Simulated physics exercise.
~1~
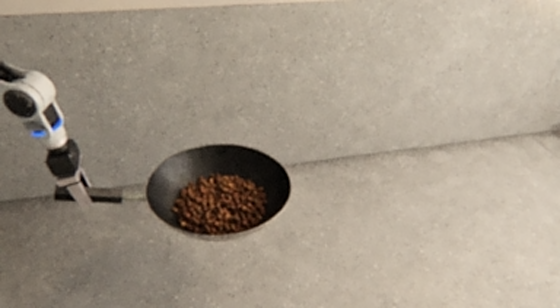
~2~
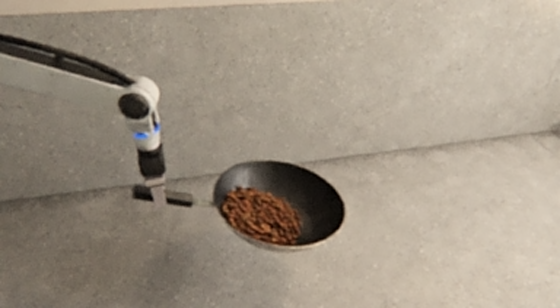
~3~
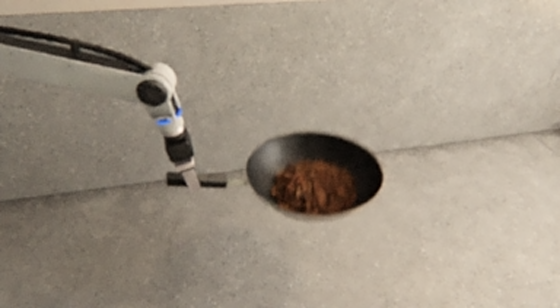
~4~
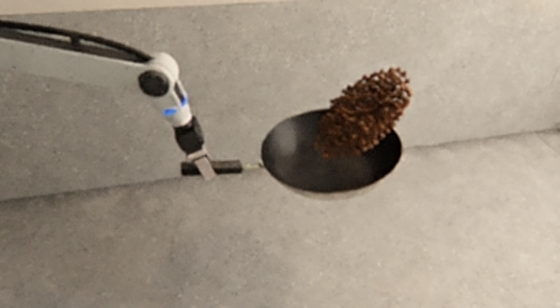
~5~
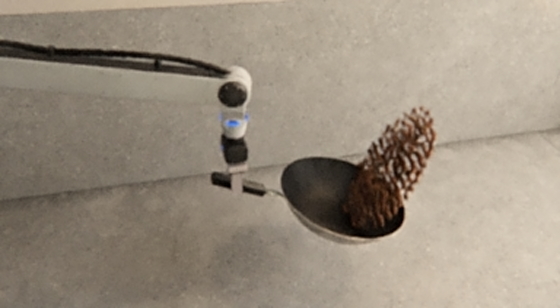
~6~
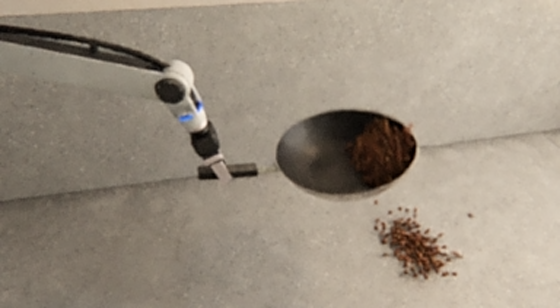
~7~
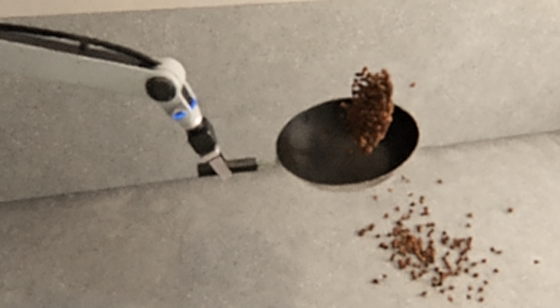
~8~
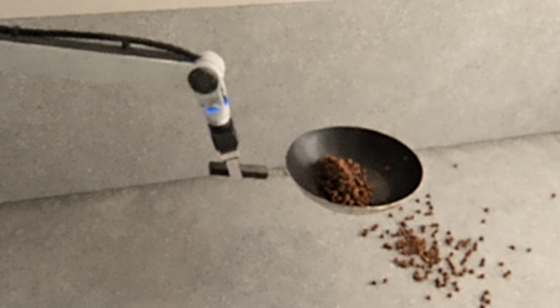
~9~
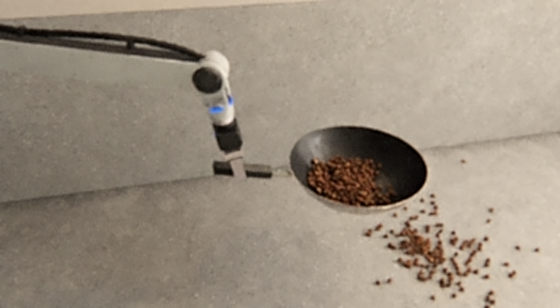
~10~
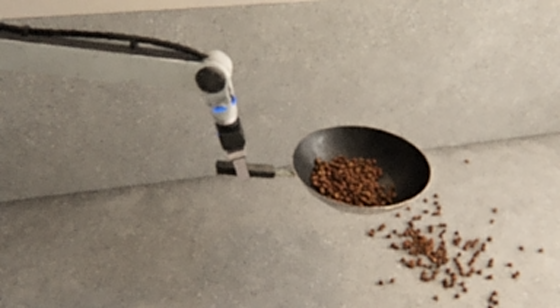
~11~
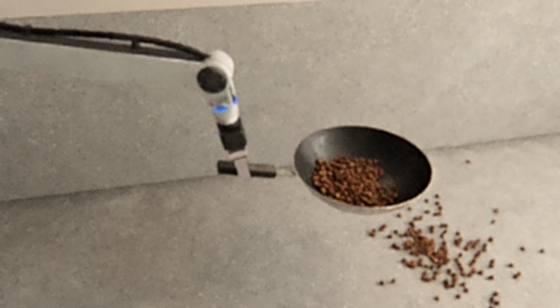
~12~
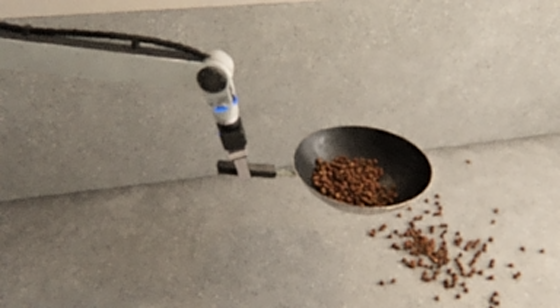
Robot arm swinging a dark wok rightward and tossing brown pellets, spilling some onto the grey surface, then holding the rest still.
